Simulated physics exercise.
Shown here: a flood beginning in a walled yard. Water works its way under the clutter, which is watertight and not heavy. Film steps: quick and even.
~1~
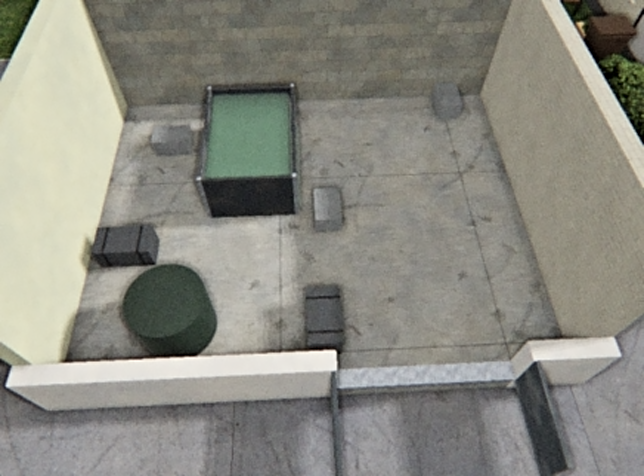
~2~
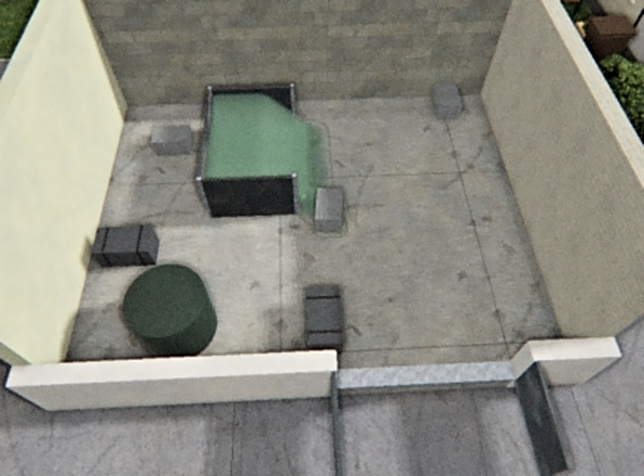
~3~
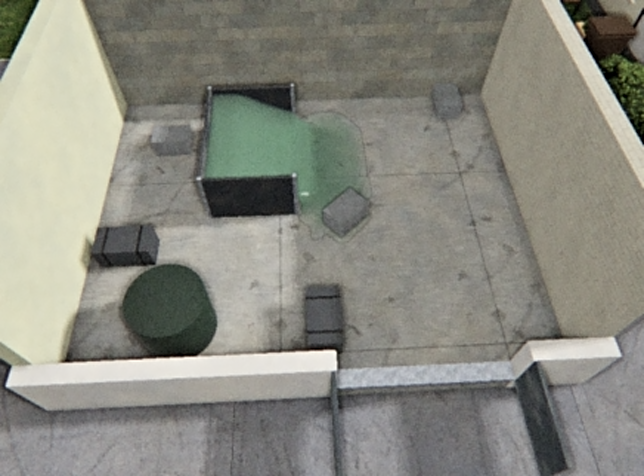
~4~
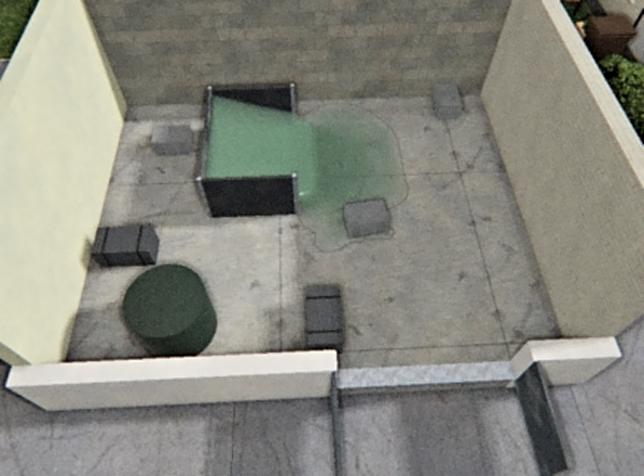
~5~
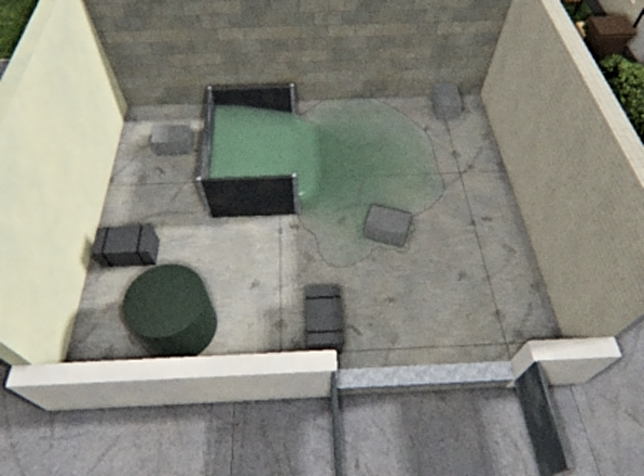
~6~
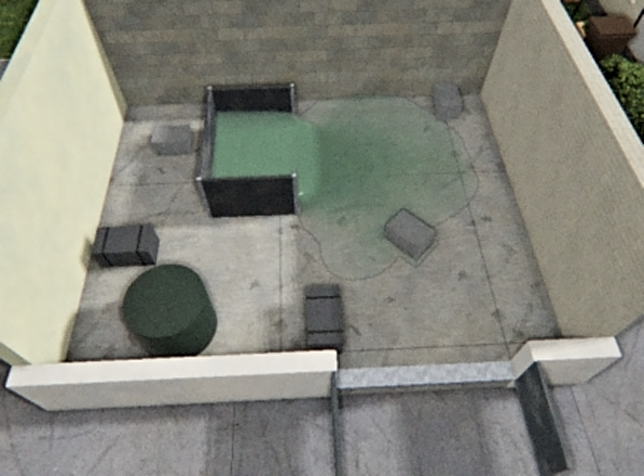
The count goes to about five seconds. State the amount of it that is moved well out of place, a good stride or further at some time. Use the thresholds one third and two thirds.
I'd put it between one third and two thirds.
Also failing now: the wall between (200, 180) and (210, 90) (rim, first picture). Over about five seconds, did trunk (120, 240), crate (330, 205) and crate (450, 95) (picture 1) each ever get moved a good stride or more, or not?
Outcome by item - displaced that far / short of that distance / displaced that far.
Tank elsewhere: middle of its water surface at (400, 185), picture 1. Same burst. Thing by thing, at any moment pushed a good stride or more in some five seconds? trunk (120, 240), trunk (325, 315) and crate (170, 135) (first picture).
The three, one by one: Short of that, past that mark and past that mark.
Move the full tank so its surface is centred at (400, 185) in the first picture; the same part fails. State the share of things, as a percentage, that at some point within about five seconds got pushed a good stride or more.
About 60 in a hundred.
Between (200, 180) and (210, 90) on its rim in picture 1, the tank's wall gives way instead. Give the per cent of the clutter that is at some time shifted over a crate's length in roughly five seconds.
By my reckoning, around 80 percent.
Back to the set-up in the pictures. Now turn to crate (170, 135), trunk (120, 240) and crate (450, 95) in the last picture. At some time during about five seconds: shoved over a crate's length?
Note, listed order - never went far / never went far / moved a long way.
A moment on, 1 of 5 are well off their spots; 0 afloat.
Next, 1 of 5 are well off their spots; 2 afloat.
Later, 2 of 5 are well off their spots; 2 afloat.
In the end, 2 of 5 are well off their spots, and 2 have been at some point; 1 afloat.
